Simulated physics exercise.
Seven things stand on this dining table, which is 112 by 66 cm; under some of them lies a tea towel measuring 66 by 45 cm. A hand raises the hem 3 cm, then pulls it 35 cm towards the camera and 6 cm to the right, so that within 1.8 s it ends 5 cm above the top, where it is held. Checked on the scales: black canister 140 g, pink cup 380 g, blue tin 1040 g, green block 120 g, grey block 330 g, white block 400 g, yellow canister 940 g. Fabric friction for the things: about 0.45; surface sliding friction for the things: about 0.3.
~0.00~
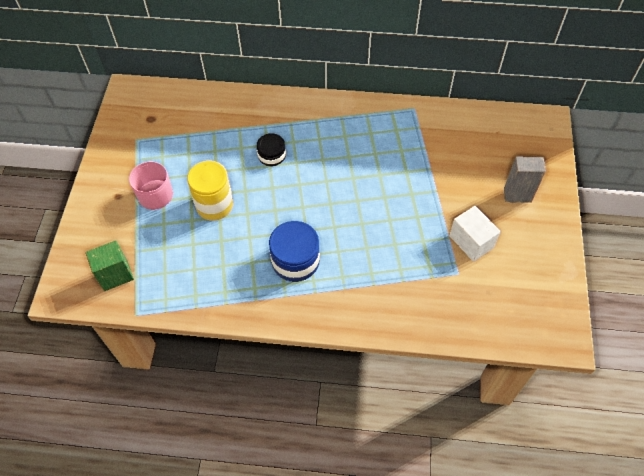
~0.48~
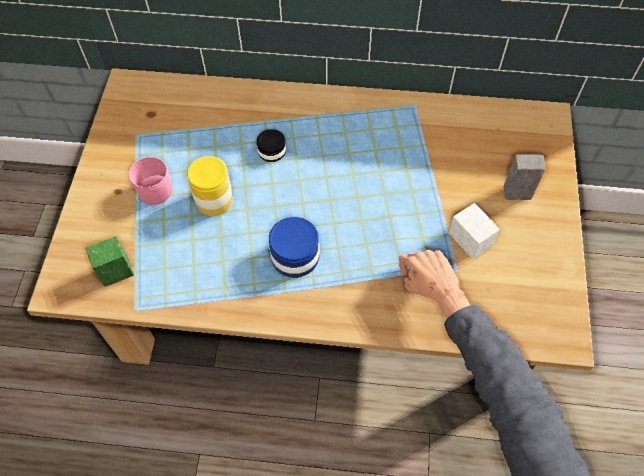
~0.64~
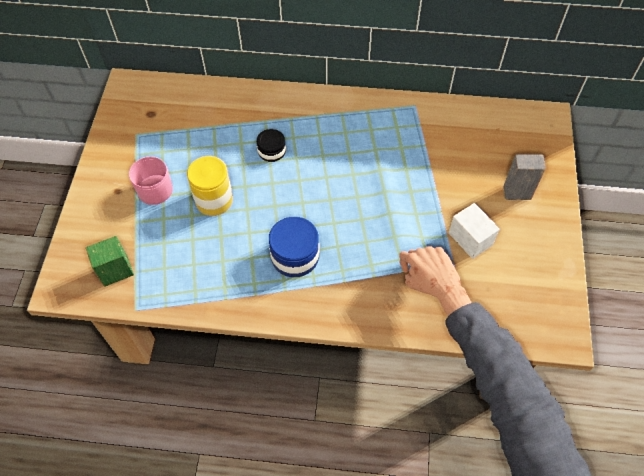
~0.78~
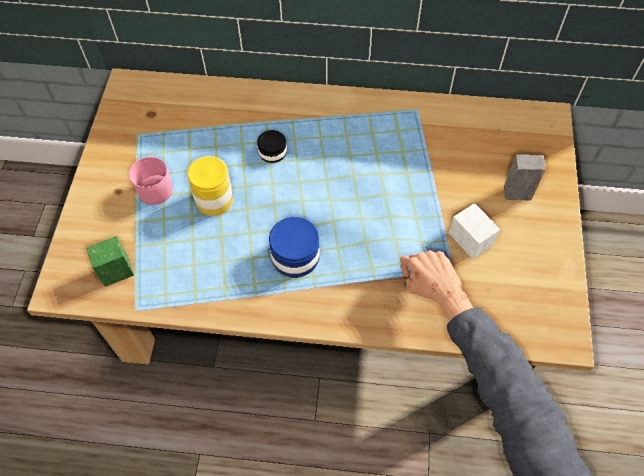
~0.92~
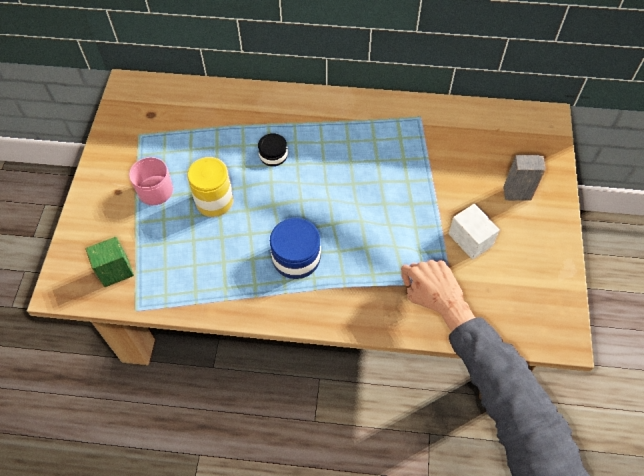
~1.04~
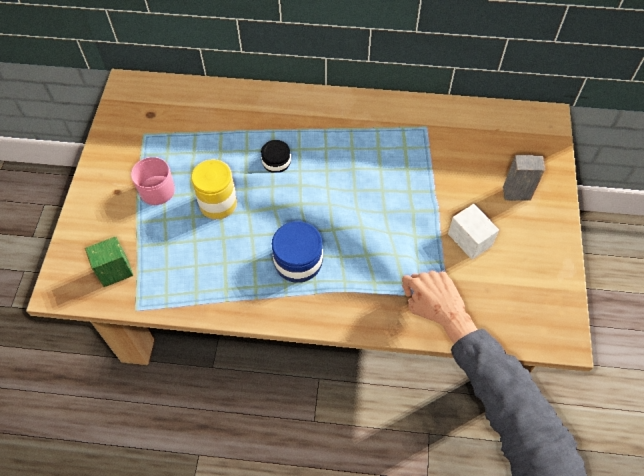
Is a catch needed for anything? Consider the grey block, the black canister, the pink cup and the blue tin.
Grey block - no catch needed; black canister - no catch needed; pink cup - no catch needed; blue tin - catch needed.
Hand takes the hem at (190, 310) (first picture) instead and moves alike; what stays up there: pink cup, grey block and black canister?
Pink cup is lost, grey block is left on top, black canister is lost.
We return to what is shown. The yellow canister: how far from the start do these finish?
I'd say the yellow canister sits some 35 cm out of place.
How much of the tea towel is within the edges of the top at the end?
Roughly 65%.
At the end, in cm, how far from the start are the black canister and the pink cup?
For the black canister it's 40 cm, and for the pink cup it's 30 cm.
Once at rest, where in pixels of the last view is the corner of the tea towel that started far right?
In the final picture it's somewhere around (464, 243).
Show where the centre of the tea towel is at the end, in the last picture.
I'd say it sits around (373, 302) in the last picture.
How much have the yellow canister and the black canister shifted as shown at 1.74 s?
The yellow canister is about 15 cm off and the black canister about 25 cm.
At 1.4 s, 100 % of the tea towel is still over the top; black canister 12 cm off its start, blue tin 8 cm off its start, pink cup 7 cm off its start.
At 1.7 s, 90 % of the tea towel is still over the top; black canister 23 cm off its start, blue tin 16 cm off its start, pink cup 15 cm off its start.
At 2.1 s, 75 % of the tea towel is still over the top; black canister 33 cm off its start at (377, 232), blue tin 25 cm off its start at (335, 361), pink cup 22 cm off its start at (241, 204).
At 2.4 s, 65 % of the tea towel is still over the top; black canister 40 cm off its start, blue tin over the edge, pink cup 29 cm off its start.
At 4.0 s, 65 % of the tea towel is still over the top; black canister 41 cm off its start at (402, 262), blue tin over the edge, pink cup 29 cm off its start at (252, 244), grey block 0 cm off its start at (530, 163).
